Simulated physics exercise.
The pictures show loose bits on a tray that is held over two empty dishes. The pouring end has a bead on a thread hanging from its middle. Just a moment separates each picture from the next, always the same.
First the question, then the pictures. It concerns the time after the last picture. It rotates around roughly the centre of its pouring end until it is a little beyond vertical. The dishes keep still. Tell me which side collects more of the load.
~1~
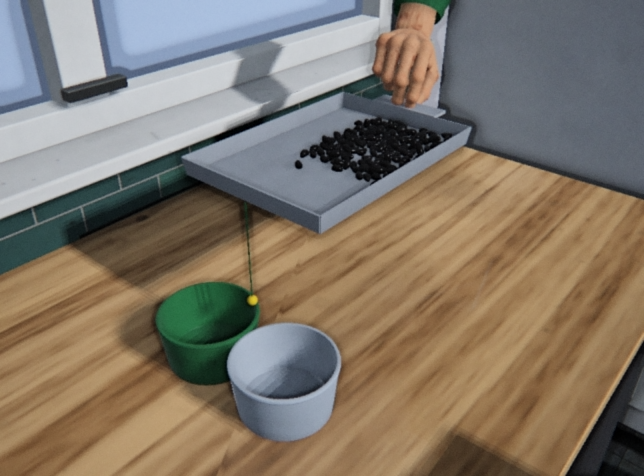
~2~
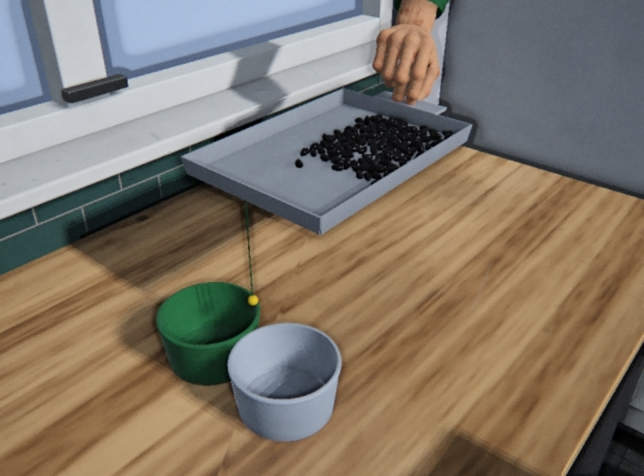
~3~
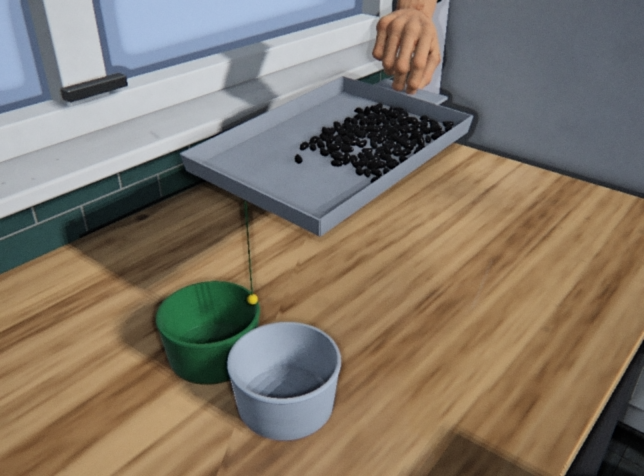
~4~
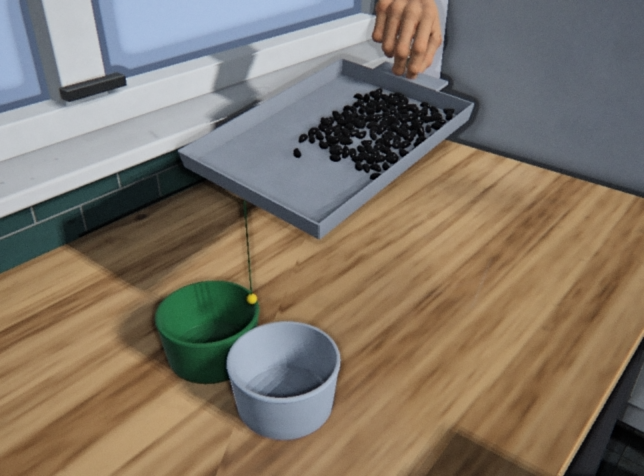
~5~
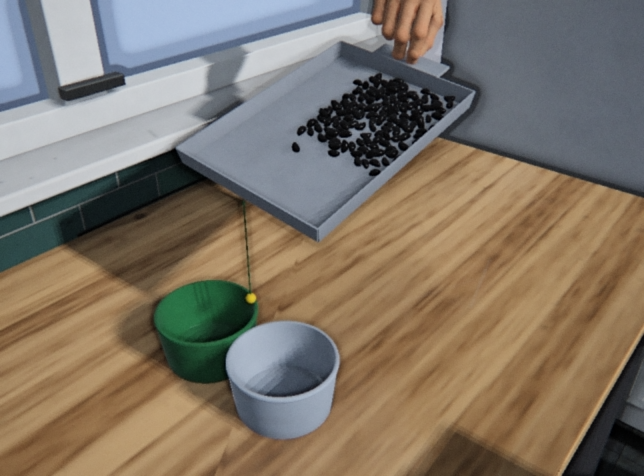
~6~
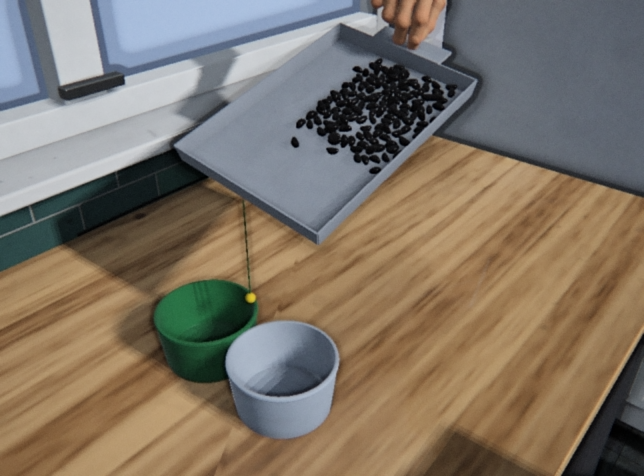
Right.
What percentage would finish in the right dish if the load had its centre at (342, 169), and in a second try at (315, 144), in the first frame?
From the first start you get 80 in a hundred, from the second 80 in a hundred.
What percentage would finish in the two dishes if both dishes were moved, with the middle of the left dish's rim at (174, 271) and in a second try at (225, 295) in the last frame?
Roughly 10 per cent the first time and 90 per cent the second.
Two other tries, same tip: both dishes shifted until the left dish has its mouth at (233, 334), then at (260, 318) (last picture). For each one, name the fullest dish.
Try 1: The right-side dish; try 2: The right-side dish.
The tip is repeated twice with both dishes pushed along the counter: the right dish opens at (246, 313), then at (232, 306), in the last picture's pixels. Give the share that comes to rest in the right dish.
About 10 per cent, then about 0 per cent.
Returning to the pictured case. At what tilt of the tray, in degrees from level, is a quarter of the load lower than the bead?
Tilt: Around 95 degrees.
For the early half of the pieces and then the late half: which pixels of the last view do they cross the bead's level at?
At about (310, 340), then at (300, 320).
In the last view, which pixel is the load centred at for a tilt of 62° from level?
Roughly at (324, 185).
Shortly afterwards, tray tipped steeply; all but a few on the tray; only a few in the air.
Next, tray tipped right over; near two thirds on the tray; near a quarter in the right dish; only a few outside both; a little in the air.
Some moments later, tray tipped past a quarter turn; the bulk in the right dish; a little outside both.
In the end, tray tipped past a quarter turn; the bulk in the right dish; none at all in the left dish; a little outside both.
